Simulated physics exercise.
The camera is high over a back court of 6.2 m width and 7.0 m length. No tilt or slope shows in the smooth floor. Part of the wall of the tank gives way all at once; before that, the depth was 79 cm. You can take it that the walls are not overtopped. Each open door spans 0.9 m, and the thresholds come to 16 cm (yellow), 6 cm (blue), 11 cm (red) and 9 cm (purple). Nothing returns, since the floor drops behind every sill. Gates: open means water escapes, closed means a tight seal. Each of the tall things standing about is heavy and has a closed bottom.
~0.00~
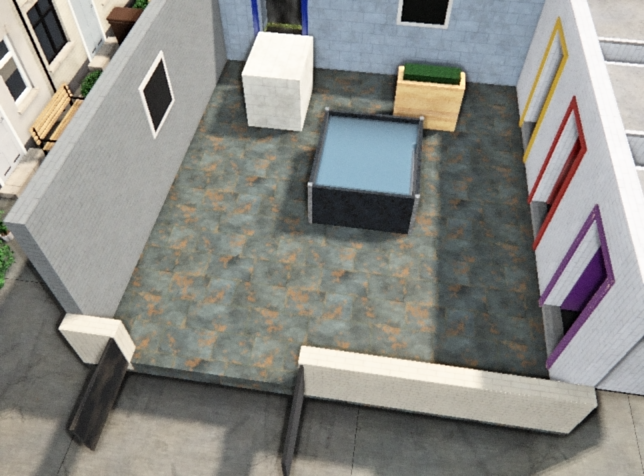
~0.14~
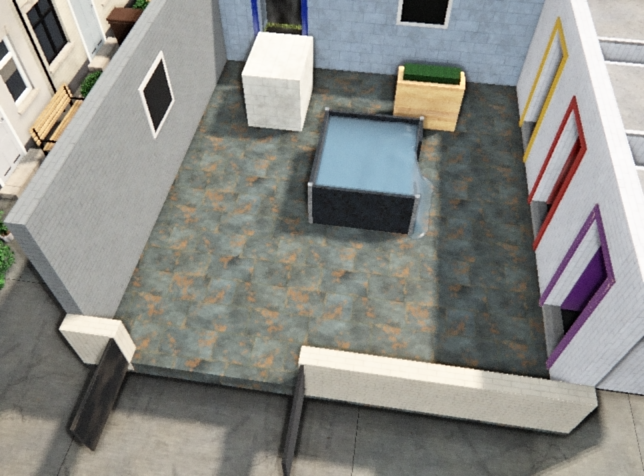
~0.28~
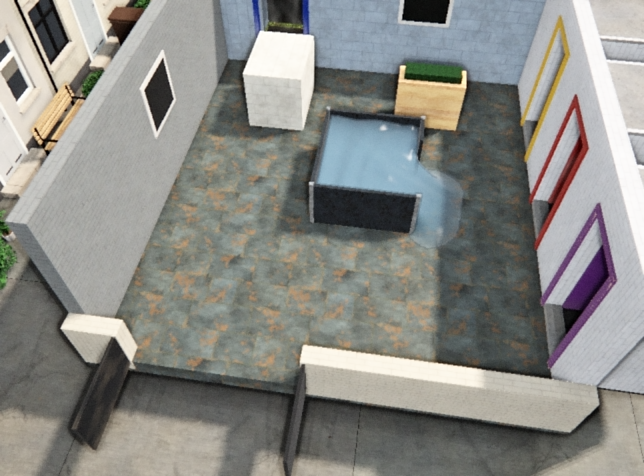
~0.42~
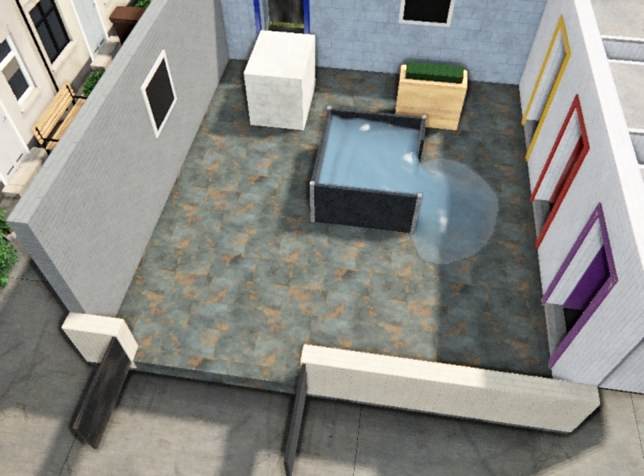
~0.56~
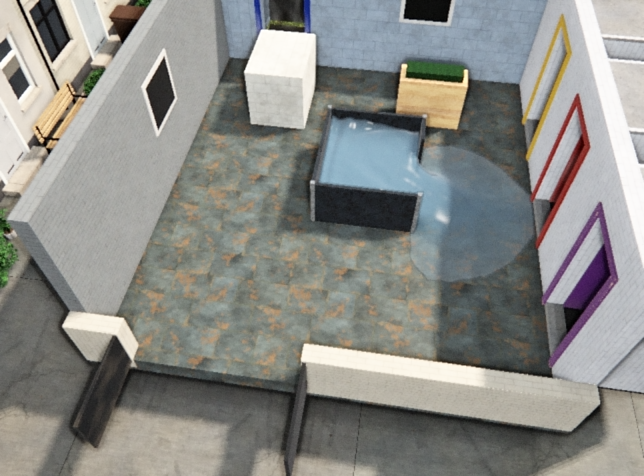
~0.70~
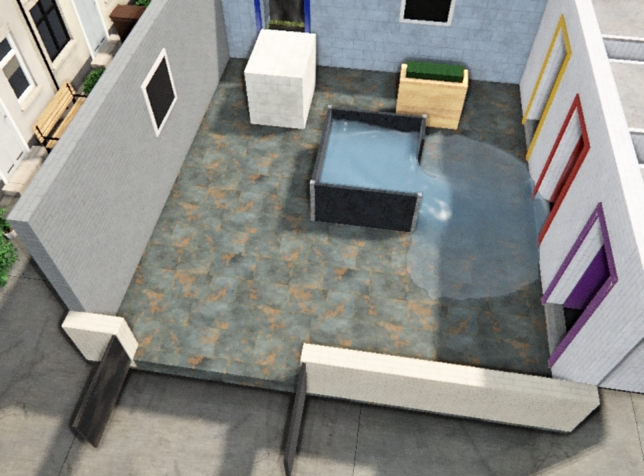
We see a walled court from above, with a dark-sided tank of still water in the middle; then water pours from its right side and spreads across the patterned floor to the right-hand wall beside the coloured door surrounds.
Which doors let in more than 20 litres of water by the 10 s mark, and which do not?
By then, the yellow door does not, the blue door does not, the red door lets in more than that, the purple door lets in more than that.
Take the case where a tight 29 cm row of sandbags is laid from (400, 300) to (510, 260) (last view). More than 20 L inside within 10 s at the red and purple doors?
Note - red: Limit exceeded; purple: Limit held.
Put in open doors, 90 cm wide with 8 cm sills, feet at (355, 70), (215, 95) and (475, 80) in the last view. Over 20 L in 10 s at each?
In that order: Short of it, short of it, beyond it.
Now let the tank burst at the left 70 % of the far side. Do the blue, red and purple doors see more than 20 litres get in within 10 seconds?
Door by door - blue: Out of bounds, red: Within bounds, purple: Within bounds.
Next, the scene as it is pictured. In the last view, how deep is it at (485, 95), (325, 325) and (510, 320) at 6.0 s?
First 10 cm, then 4 cm, then 8 cm.
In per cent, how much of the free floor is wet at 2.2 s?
Roughly 25 % of the floor.
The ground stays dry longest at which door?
It would be the blue one.
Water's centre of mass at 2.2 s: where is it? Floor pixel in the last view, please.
At roughly (438, 211).
After 1.4 s water covers 20 % of the floor and is deepest (39 cm) near (530, 243); yellow door 13 cm at the sill, 0 L in, blue door not reached, red door 32 cm at the sill, 172 L in, purple door 14 cm at the sill, 0 L in.
After 2.2 s water covers 25 % of the floor and is deepest (38 cm) near (547, 403); yellow door 11 cm at the sill, 0 L in, blue door not reached, red door 31 cm at the sill, 329 L in, purple door 14 cm at the sill, 14 L in.
After 3.5 s water covers 45 % of the floor and is deepest (20 cm) near (519, 399); yellow door 8 cm at the sill, 0 L in, blue door not reached, red door 20 cm at the sill, 417 L in, purple door 12 cm at the sill, 24 L in.
After 6.0 s water covers 80 % of the floor and is deepest (12 cm) near (533, 401); yellow door 5 cm at the sill, 0 L in, blue door 2 cm at the sill, 0 L in, red door 10 cm at the sill, 444 L in, purple door 10 cm at the sill, 35 L in.
After 10.0 s water covers 95 % of the floor and is deepest (8 cm) near (198, 131); yellow door 5 cm at the sill, 0 L in, blue door 3 cm at the sill, 0 L in, red door 5 cm at the sill, 445 L in, purple door 5 cm at the sill, 38 L in.
